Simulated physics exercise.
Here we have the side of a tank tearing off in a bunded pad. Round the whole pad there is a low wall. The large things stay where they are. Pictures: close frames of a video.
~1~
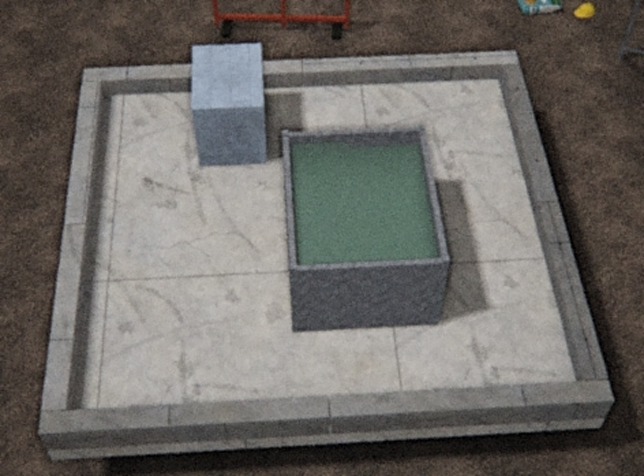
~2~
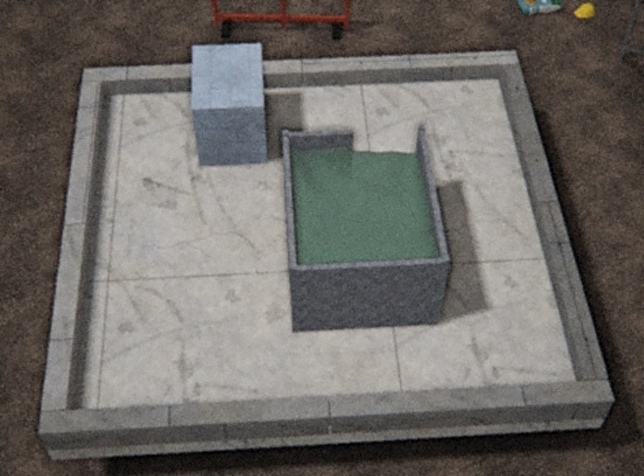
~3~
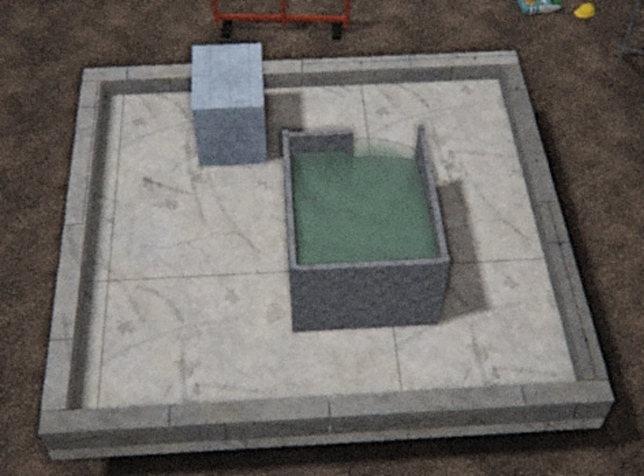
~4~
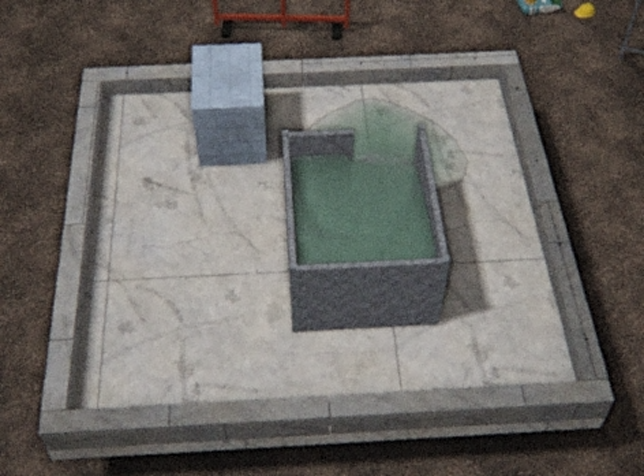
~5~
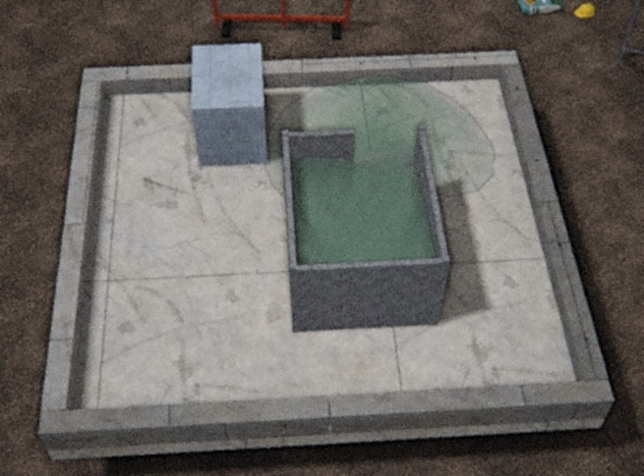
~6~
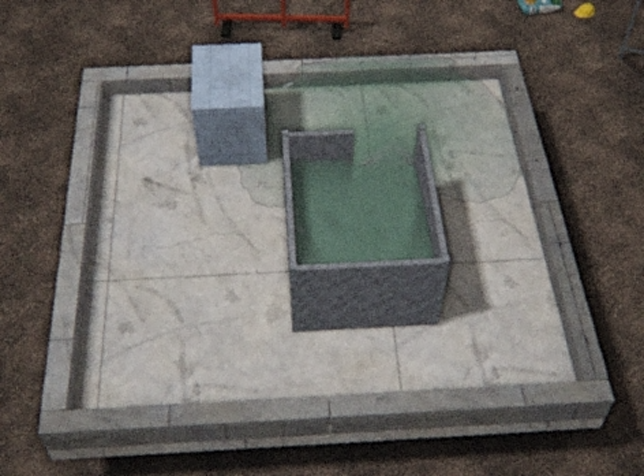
On a concrete pad ringed by a low wall, an open tank of still green water stands near a pale block. Part of the tank's far side opens into a gap, and water pours through it, fanning out across the pad behind the tank, spreading left and right along the far wall.
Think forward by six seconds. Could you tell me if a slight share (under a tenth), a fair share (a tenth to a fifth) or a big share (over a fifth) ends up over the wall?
So the spill past the wall comes out medium, from a tenth up to a fifth.
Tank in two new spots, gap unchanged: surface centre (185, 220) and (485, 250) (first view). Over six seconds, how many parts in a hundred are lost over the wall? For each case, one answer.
Near 4 and 18 in a hundred.
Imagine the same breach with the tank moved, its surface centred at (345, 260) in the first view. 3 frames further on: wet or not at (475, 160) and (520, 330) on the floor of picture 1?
In the order asked: Soaked and untouched.
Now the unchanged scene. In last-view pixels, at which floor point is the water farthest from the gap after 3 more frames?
Pixel estimate: (178, 94).
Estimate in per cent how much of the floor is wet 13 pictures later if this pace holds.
Roughly 45 %.
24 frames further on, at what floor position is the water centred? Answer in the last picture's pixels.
I reckon somewhere around (357, 192).
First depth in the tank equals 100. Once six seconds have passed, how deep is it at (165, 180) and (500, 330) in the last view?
In order: Roughly 2 % and 14 %.
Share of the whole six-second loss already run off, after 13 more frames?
I get 90 percent.
A moment on, water covers 25 % of the floor; the low wall has let 0 % over.
Next, water covers 30 % of the floor; the low wall has let 3 % over.
Then, water covers 40 % of the floor; the low wall has let 13 % over.
Later, water covers 65 % of the floor; the low wall has let 14 % over.
In the end, water covers 80 % of the floor; the low wall has let 14 % over.
